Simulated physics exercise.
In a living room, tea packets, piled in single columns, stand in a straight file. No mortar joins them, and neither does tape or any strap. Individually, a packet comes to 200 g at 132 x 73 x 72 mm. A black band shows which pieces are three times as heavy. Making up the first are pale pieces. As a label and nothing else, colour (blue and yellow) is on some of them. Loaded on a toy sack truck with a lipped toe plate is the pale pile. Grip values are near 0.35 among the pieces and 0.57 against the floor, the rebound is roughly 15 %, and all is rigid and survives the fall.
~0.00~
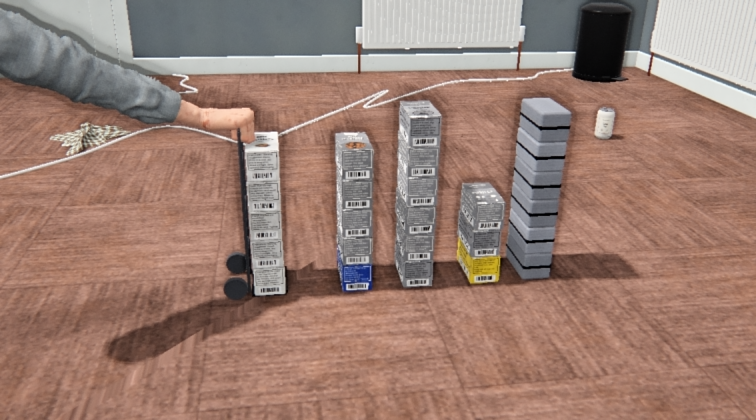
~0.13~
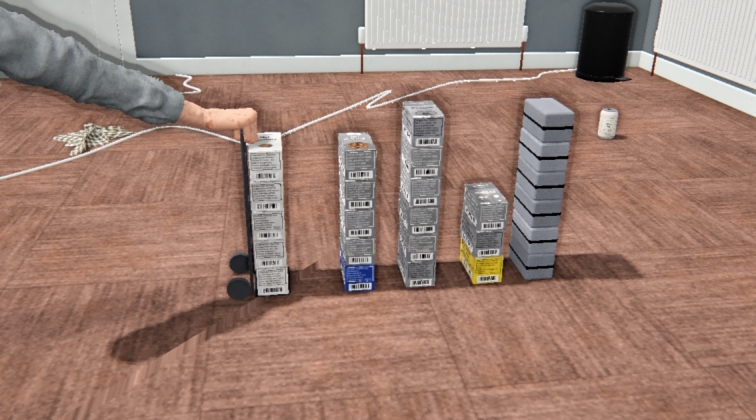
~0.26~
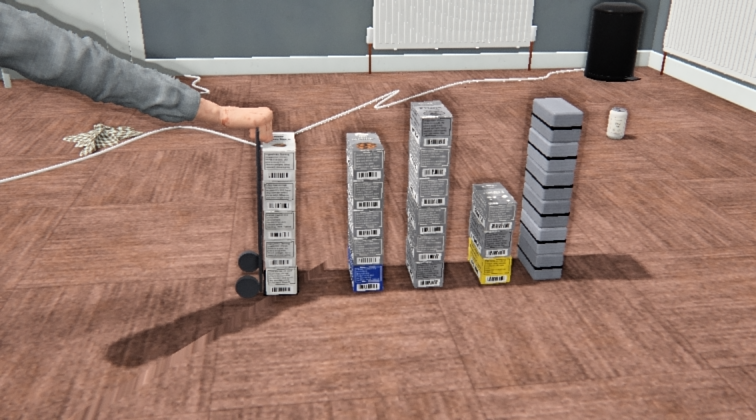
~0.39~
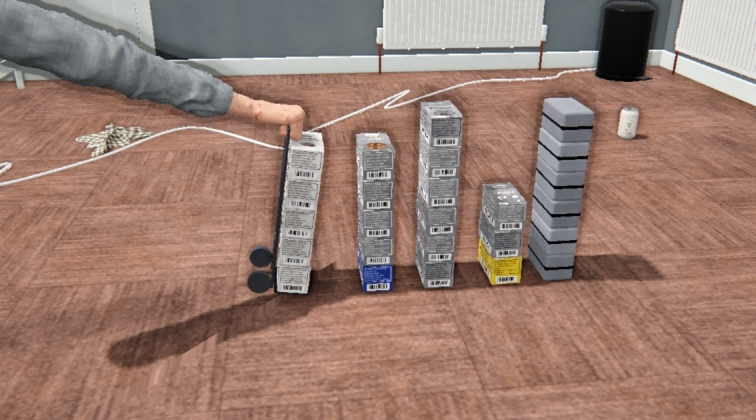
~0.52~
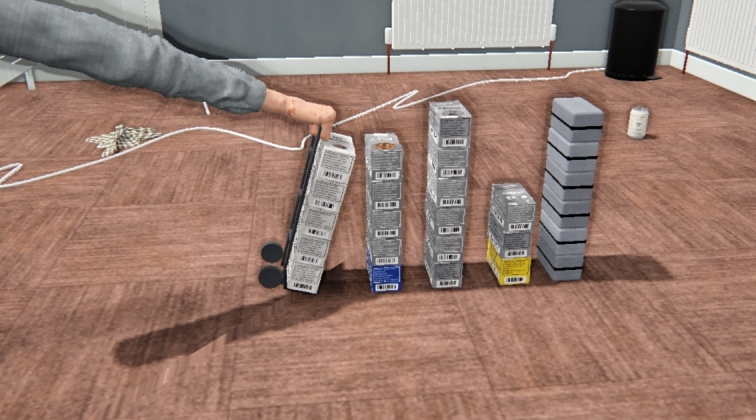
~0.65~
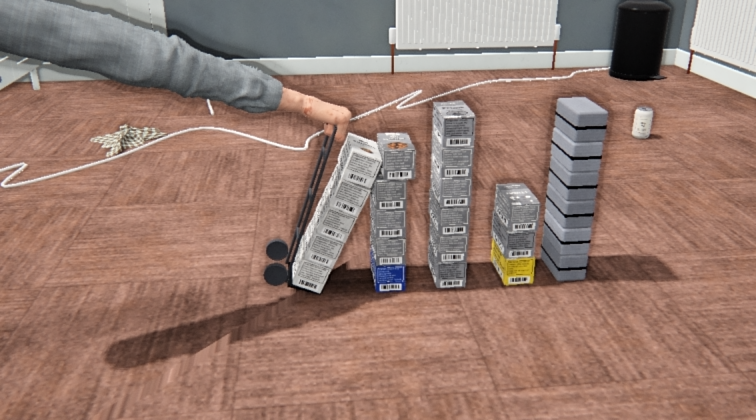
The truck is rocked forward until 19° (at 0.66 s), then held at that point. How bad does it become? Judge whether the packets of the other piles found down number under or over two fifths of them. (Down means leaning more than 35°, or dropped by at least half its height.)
Over two fifths.
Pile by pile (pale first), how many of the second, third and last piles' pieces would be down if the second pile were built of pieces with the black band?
Second 0, third 0, last 0.
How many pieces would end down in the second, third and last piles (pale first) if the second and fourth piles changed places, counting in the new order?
Down per pile: Second 0, third 0, last 0.
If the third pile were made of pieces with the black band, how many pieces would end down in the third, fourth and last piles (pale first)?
You'd get third 0, fourth 0 and last 0.
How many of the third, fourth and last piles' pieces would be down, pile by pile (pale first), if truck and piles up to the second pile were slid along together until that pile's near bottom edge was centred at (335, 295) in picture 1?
Count of fallen pieces - third: 5; fourth: 3; last: 6.
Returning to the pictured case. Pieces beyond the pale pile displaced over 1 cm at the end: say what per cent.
100 %.
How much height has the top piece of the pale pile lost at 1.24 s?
Roughly 8 cm.
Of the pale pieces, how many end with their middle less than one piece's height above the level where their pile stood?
The count is 2.
By 1.24 s, 5 of the pale pile down; none of the 20 other packets down, 11 disturbed; blue packet tilted 26°.
By 1.96 s, 5 of the pale pile down; 20 of the 20 other packets down; blue packet tilted 46°; yellow packet tilted 37°.
When it is over (3.0 s), 5 of the pale pile down; 20 of the 20 other packets down; yellow packet tilted 56°; blue packet tilted 47°. That is 100 per cent. In pixels of the last frame, middles, yellow packet near (530, 253), blue packet near (402, 260).
